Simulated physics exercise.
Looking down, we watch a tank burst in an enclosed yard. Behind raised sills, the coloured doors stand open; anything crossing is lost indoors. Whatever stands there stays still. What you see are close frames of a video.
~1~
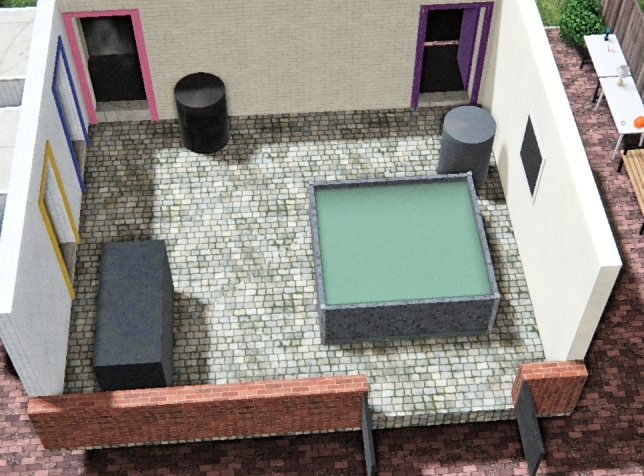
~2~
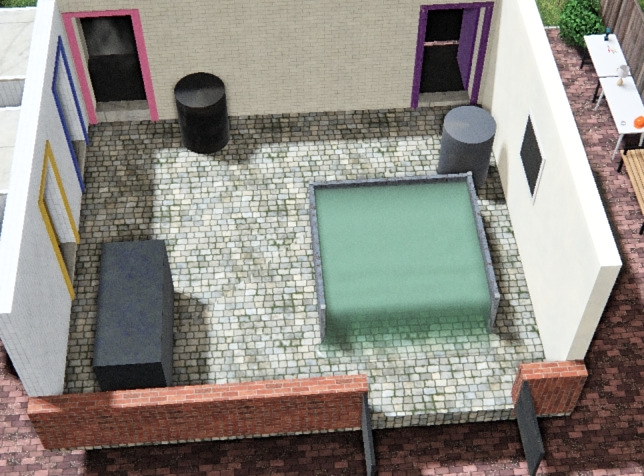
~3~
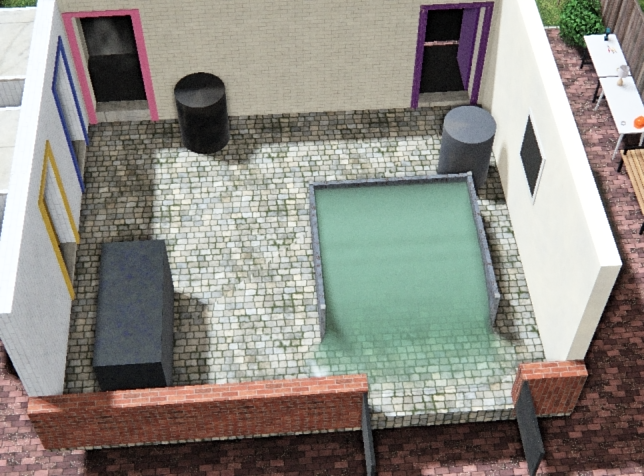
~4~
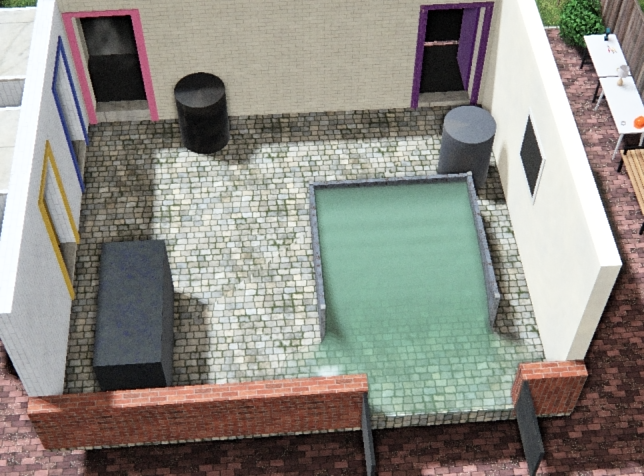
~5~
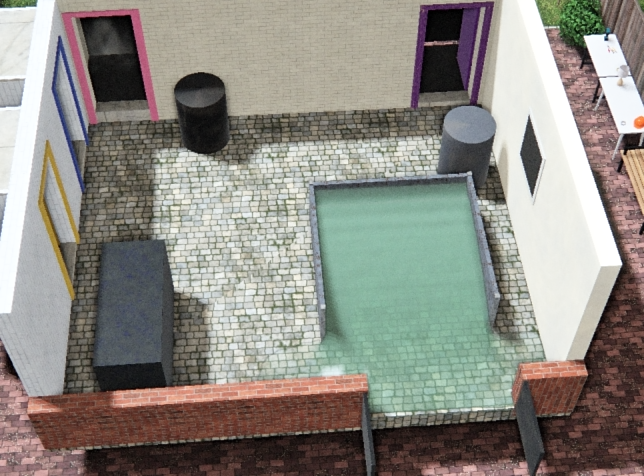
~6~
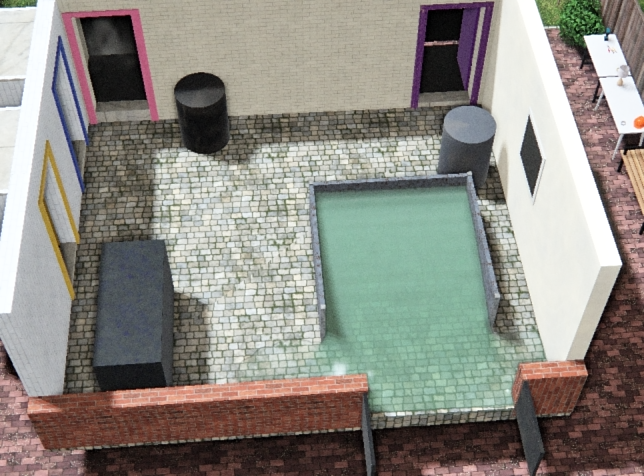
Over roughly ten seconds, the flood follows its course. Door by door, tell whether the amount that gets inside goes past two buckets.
Door by door: The yellow door stays at two buckets or less, the purple door stays at two buckets or less, the pink door stays at two buckets or less, the blue door stays at two buckets or less.
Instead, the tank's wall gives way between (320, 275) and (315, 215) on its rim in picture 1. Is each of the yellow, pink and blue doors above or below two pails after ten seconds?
Result: Yellow gets too much, pink gets too much, blue gets too much.
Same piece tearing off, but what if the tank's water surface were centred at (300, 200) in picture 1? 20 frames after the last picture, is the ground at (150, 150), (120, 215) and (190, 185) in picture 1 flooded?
In that order: Awash, flooded, under water.
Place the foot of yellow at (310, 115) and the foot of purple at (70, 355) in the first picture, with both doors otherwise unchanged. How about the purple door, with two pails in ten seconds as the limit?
Well, the way I see it, the purple door stays short of the threshold.
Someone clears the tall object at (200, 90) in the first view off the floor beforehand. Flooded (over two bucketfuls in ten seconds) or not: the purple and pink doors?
I reckon the purple door remains below while the pink door remains below.
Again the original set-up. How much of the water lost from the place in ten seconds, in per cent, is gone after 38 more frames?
I make it 95 per cent.
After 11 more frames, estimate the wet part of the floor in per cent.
My estimate is close to 30 per cent.
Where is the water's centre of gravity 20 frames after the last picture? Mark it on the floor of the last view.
Centre of the water: Near (351, 305).
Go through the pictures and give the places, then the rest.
In the first picture, the tank at (400, 241) is whole and still.
In the second picture, the front is at (318, 347), out from the gap at (407, 322).
In the third picture, the front is at (510, 361), out from the gap at (407, 325).
In the fourth picture, water pours out at (407, 327) and has run to a hidden place.
In the fifth picture, the front is at a hidden place, out from the gap at (407, 327).
In the sixth picture, the front is at a hidden place, out from the gap at (407, 328).
A moment on, water covers 20 % of the floor; the yellow door not reached, the purple door not reached, the pink door not reached, the blue door not reached.
Next, water covers 30 % of the floor; the yellow door not reached, the purple door not reached, the pink door not reached, the blue door not reached.
Then, water covers 55 % of the floor; the yellow door wet at the sill, nothing in, the purple door not reached, the pink door not reached, the blue door not reached.
Later, water covers 90 % of the floor; the yellow door wet at the sill, nothing in, the purple door wet at the sill, nothing in, the pink door wet at the sill, nothing in, the blue door wet at the sill, nothing in.
In the end, water covers 90 % of the floor; the yellow door wet at the sill, nothing in, the purple door wet at the sill, nothing in, the pink door wet at the sill, nothing in, the blue door wet at the sill, nothing in.
